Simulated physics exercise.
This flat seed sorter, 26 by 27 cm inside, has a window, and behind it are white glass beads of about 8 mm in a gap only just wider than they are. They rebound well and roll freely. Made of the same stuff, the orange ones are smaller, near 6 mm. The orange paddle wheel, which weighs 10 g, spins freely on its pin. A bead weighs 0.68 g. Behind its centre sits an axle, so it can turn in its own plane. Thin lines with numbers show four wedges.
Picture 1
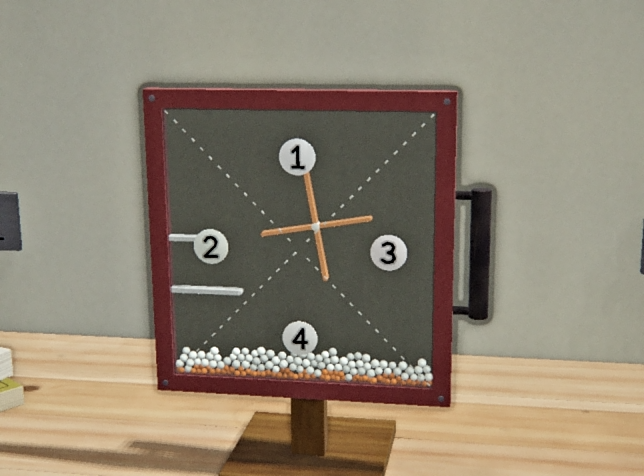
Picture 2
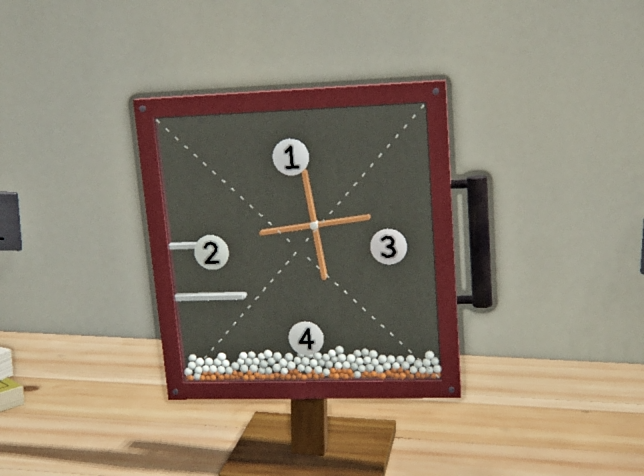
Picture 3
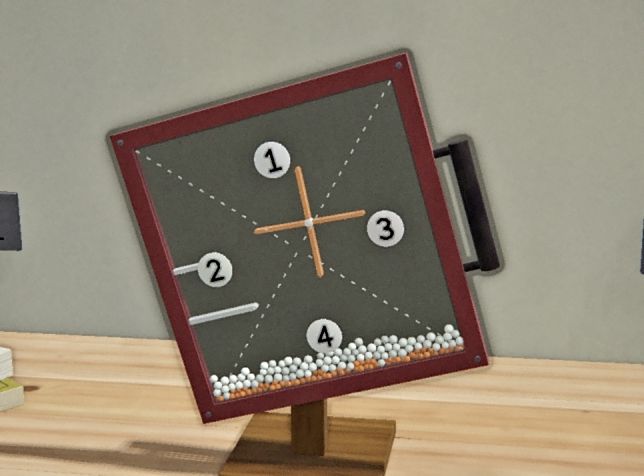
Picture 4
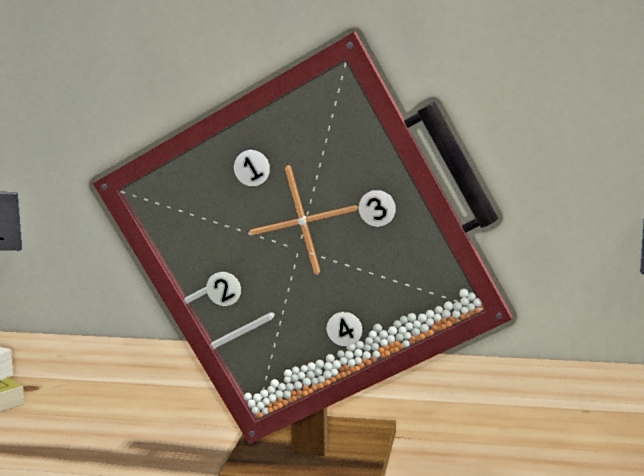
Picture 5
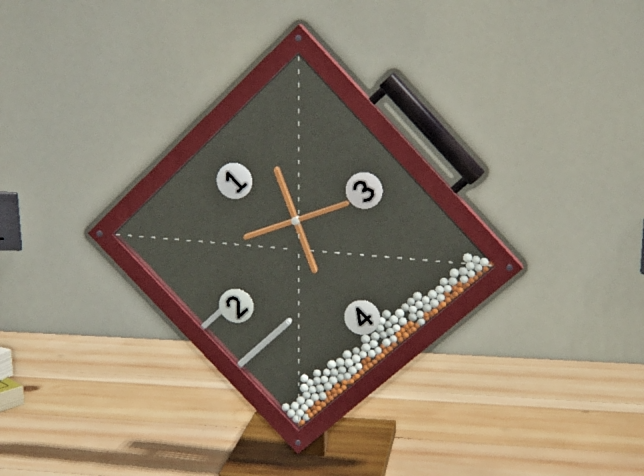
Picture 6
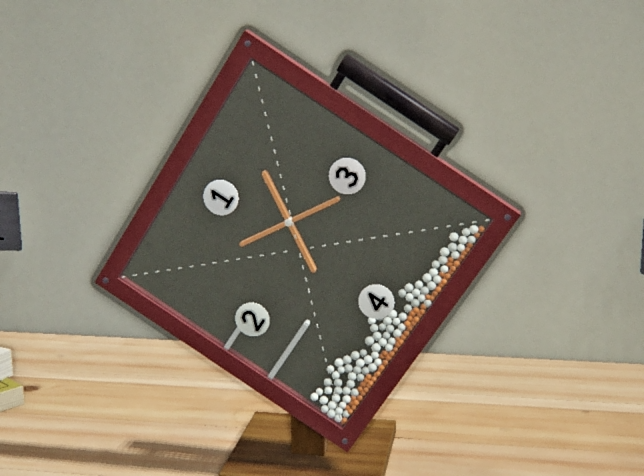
A square red-framed case of white and orange beads turns anticlockwise, its beads shifting right.
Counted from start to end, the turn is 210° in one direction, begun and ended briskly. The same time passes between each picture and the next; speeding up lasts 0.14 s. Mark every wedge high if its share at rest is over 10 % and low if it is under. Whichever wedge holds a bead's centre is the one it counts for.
Shares at rest: Wedge 1 high, wedge 2 low, wedge 3 high, wedge 4 low.
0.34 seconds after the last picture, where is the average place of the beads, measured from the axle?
Right by about 12 cm and below by about 4 cm.
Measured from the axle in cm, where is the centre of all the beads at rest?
The middle sits around 2 cm left of it and 13 cm below it.
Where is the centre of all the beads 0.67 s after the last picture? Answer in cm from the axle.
Roughly 10 cm to the right and 7 cm up.
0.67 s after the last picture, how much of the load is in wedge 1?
It works out at roughly 0 per cent.
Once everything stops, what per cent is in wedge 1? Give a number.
Share: Approx. 55 %.
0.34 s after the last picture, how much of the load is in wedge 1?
About 0 %.
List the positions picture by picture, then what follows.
The first picture shows level; about 140 beads; beads centred (303, 368); top one (333, 352); orange paddle wheel (316, 226); no. 1 (297, 157), no. 2 (211, 247), no. 3 (389, 253), no. 4 (300, 338).
The second picture shows turned 4° anticlockwise; beads centred (311, 369); top one (339, 351).
The third picture shows turned 16° anticlockwise; beads centred (334, 366); top one (449, 329); wall ends (217, 262), (255, 306).
The fourth picture shows turned 29° anticlockwise; beads centred (360, 358); top one (464, 293); orange paddle wheel (303, 220).
The fifth picture shows turned 43° anticlockwise; beads centred (381, 345); top one (468, 258).
The sixth picture shows turned 57° anticlockwise; beads centred (392, 335); top one (474, 229); orange paddle wheel (289, 222); no. 1 (221, 198), no. 2 (252, 320), no. 3 (347, 176), no. 4 (376, 302).
Then, 0.34 s later than the last picture, it stands 115° anticlockwise; the beads' middle is 12 cm right of and 4 cm below the centre; no. 2, 40 %, no. 4, 60 %.
Then, 0.67 s later than the last picture, it stands 172° anticlockwise; the beads' middle is 10 cm right of and 7 cm above the centre; no. 2, 50 %, no. 4, 50 %.
Then, 0.96 s later than the last picture, it has come round 210° anticlockwise; the beads' middle is in line with and 1 cm above the centre; no. 1, 20 %, no. 2, 30 %, no. 3, 20 %, no. 4, 35 %.
All still 4.2 s after it, it has come round 210° anticlockwise; no. 1, 55 %, no. 2, 0 %, no. 3, 45 %, no. 4, 0 %.
